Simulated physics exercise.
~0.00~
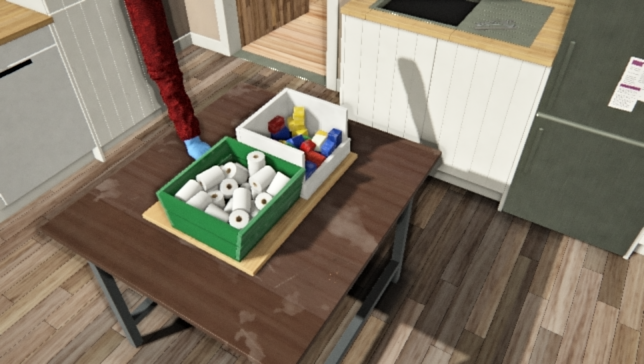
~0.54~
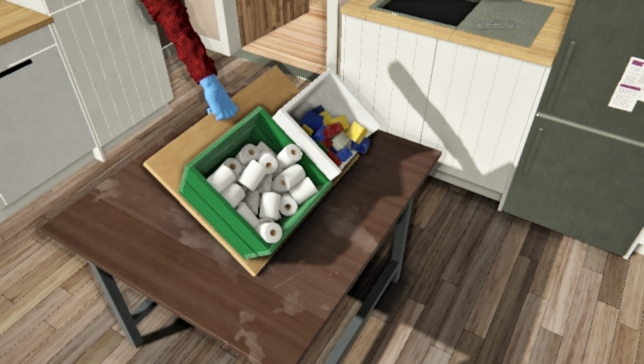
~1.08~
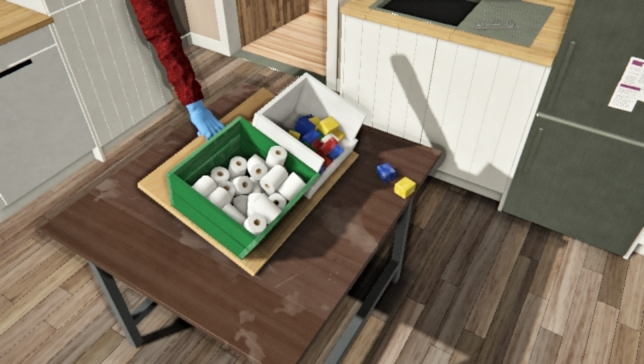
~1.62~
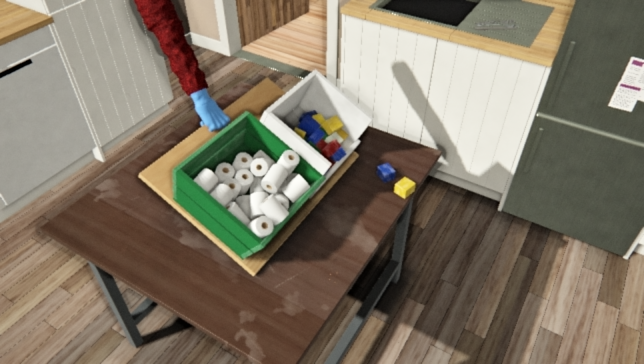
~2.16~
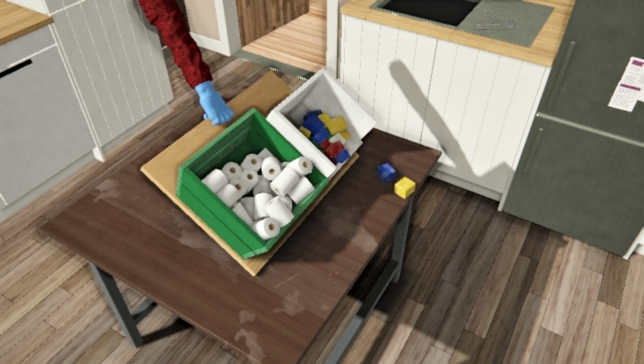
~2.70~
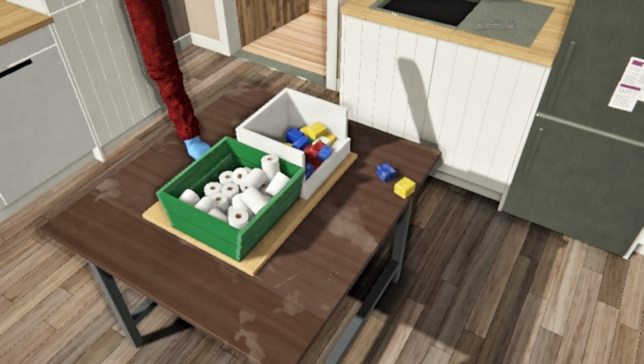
A gloved hand repeatedly tilts and lowers a board with two crates, spilling two bricks.
